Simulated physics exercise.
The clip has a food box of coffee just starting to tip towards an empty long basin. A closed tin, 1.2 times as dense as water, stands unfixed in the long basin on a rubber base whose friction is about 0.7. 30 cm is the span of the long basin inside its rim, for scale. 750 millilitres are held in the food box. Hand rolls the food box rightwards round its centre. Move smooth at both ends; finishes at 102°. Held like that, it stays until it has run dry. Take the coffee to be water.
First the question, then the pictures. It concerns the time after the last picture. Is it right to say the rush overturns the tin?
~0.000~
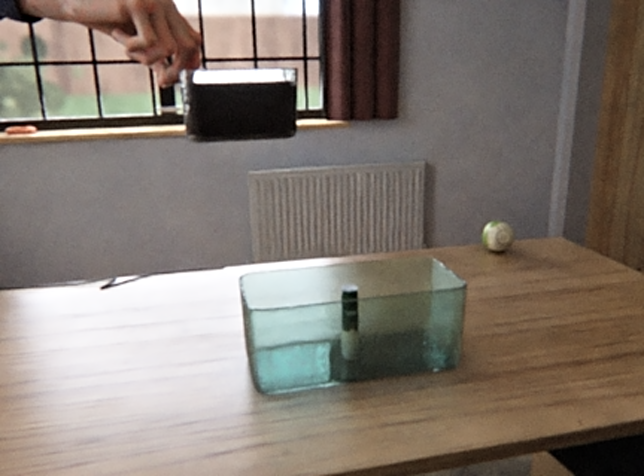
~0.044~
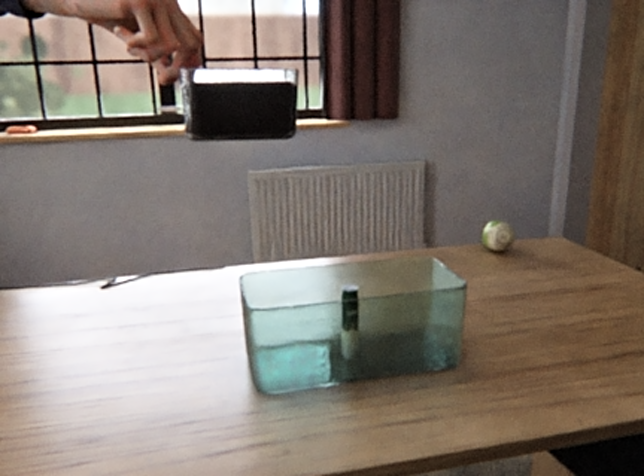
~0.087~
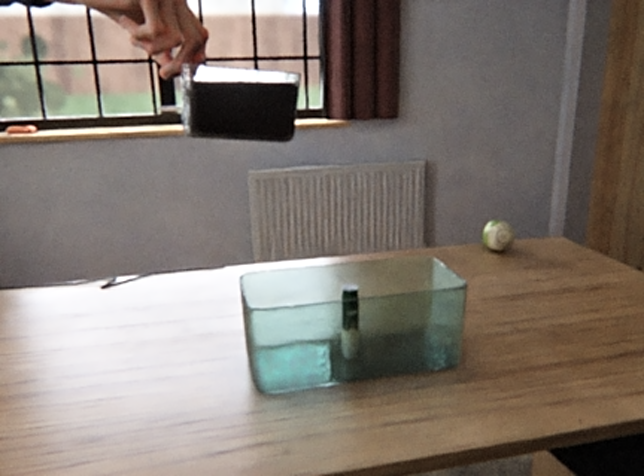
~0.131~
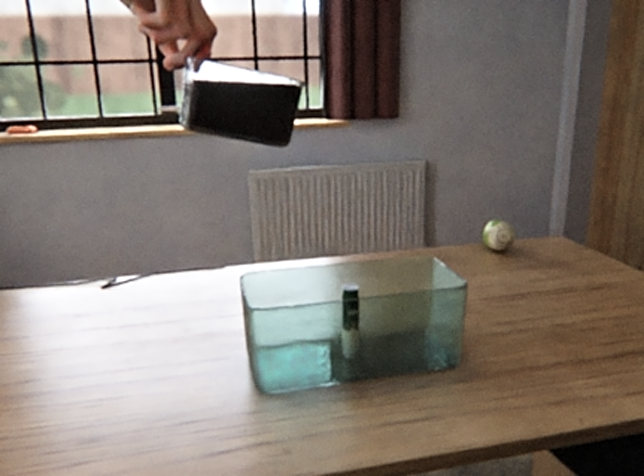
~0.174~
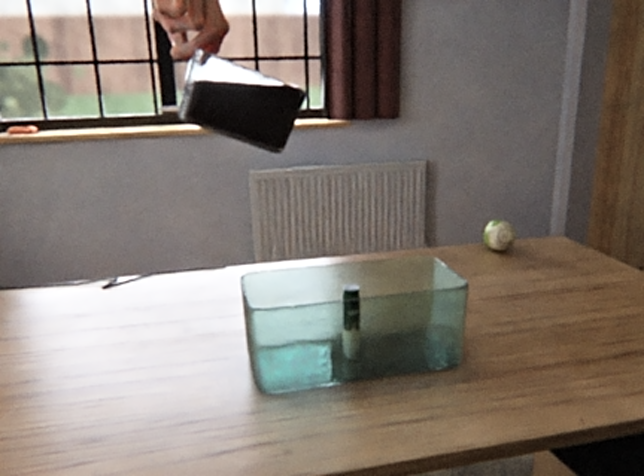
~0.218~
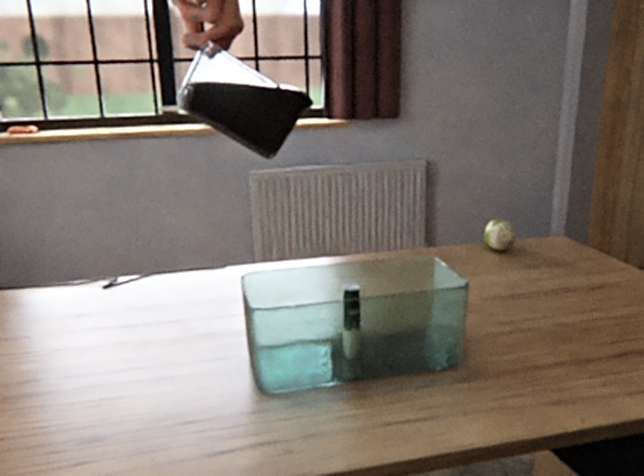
It holds.
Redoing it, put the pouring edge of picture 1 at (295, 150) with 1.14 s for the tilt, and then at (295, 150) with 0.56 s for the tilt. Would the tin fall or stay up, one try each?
Try 1: Still standing; try 2: Tipped over.
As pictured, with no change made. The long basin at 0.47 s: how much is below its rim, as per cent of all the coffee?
Some 9 per cent.
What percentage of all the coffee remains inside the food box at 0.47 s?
Fraction remaining: Approx. 26 per cent.
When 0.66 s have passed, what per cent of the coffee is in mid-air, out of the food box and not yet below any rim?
16 per cent, roughly.
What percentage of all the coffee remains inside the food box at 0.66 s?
Near 6 percent, more or less.
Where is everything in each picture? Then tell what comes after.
In the first frame, it leans 0°; its right rim is at (292, 70); the coffee meets the walls at (182, 84) and (290, 81); the long basin's rim runs from (243, 293) to (449, 271); the tin's top is at (349, 291).
In the second frame, it leans 2°; its right rim is at (293, 71); the coffee meets the walls at (182, 83) and (290, 82).
In the third frame, it leans 6°; its right rim is at (295, 75); the coffee meets the walls at (184, 82) and (292, 83).
In the fourth frame, it leans 13°; its right rim is at (298, 83); the coffee meets the walls at (186, 81) and (295, 84).
In the fifth frame, it leans 22°; its right rim is at (301, 93); the coffee meets the walls at (188, 82) and (300, 87).
In the sixth frame, it leans 34°; its right rim is at (301, 105); the coffee meets the walls at (185, 86) and (298, 96); 4 per cent is over the edge.
Then, 0.47 s in, the tilt is 96° and 27 per cent is still to pour; the tin stands where it began.
Then, 0.66 s in, the tilt is 102° and 6 per cent is still to pour; the tin stands where it began.
Then, 0.85 s in, the tilt is 102° and 1 per cent is still to pour; the tin stands where it began.
Then, 1.06 s in, the tilt is 102° and 0 per cent is still to pour; the tin stands where it began.
Finally, the tin stands where it began.
